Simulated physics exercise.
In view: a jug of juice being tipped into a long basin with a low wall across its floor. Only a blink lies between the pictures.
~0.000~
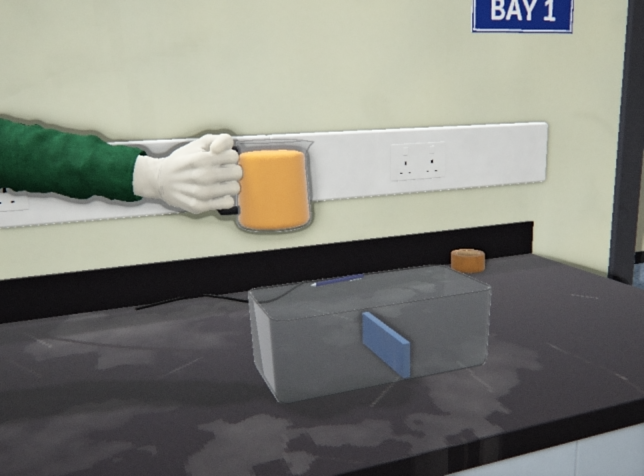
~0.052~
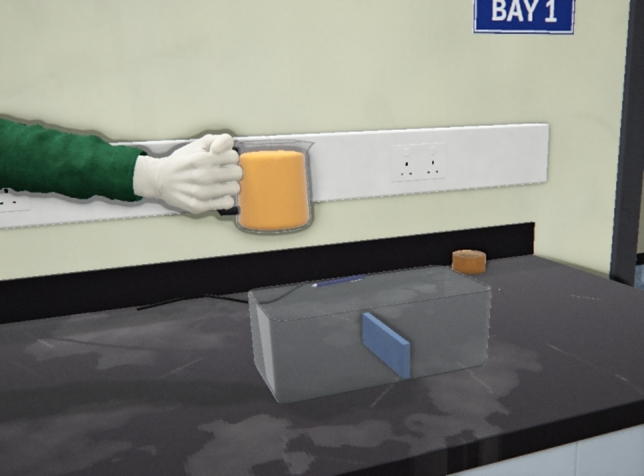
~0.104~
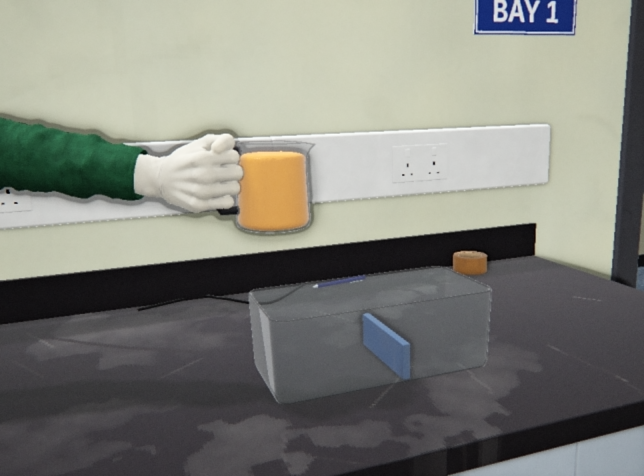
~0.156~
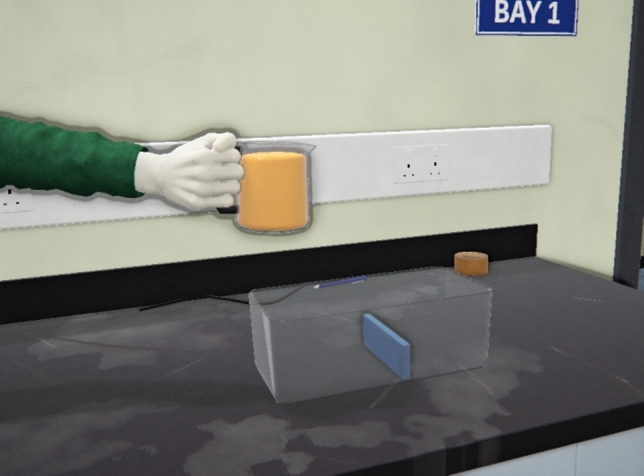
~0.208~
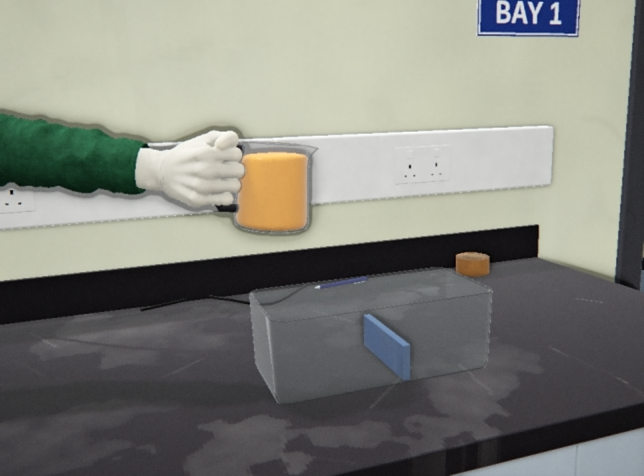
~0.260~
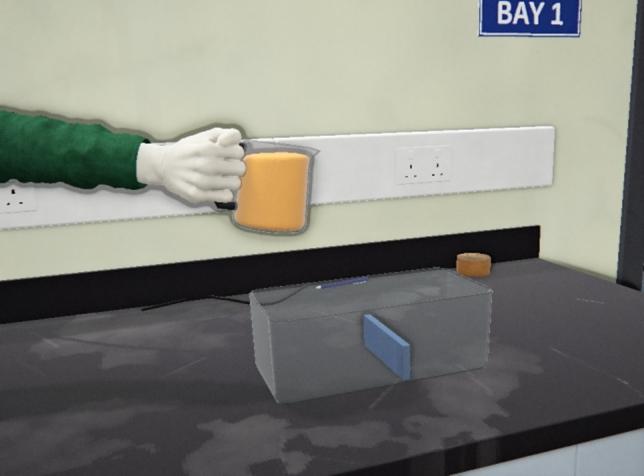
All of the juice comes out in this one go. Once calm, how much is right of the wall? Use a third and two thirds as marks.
In the end under a third is right of the wall.
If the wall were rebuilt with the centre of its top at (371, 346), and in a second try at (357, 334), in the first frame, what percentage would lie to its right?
In turn 60 and 85 in a hundred.
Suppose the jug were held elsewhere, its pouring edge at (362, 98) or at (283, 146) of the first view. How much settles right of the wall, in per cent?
In turn 90 and 5 in a hundred.
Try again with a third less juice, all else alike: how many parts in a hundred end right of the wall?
Close to 5 per cent.
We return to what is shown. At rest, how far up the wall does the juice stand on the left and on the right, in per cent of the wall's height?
Left about 40, right about 10.
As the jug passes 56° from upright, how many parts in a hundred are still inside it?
Near 90 %.
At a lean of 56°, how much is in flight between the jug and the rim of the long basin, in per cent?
Some 10 per cent.
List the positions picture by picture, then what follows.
In the first frame, tilt 0°; pouring edge (314, 140); surface from (238, 156) to (301, 152); the long basin's rim runs from (259, 306) to (466, 277); the wall's top is at (385, 328).
In the second frame, tilt 0°; pouring edge (314, 141); surface from (239, 156) to (302, 153).
In the third frame, tilt 1°; pouring edge (315, 143); surface from (240, 157) to (302, 154).
In the fourth frame, tilt 3°; pouring edge (316, 145); surface from (240, 158) to (304, 155).
In the fifth frame, tilt 6°; pouring edge (318, 147); surface from (242, 158) to (306, 155).
In the sixth frame, tilt 9°; pouring edge (320, 150); surface from (243, 161) to (308, 156).
A moment on, the jug is tipped part way and 89 per cent is still to pour, 2 is left of the wall and 0 right of it.
Next, the jug is tipped on its side and 46 per cent is still to pour, 24 is left of the wall and 8 right of it.
Then the jug is tipped on its side and 12 per cent is still to pour, 68 is left of the wall and 12 right of it.
Later the jug is tipped on its side and 3 per cent is still to pour, 81 is left of the wall and 13 right of it.
In the end 84 per cent lies left of the wall, 13 right of it and 2 outside.
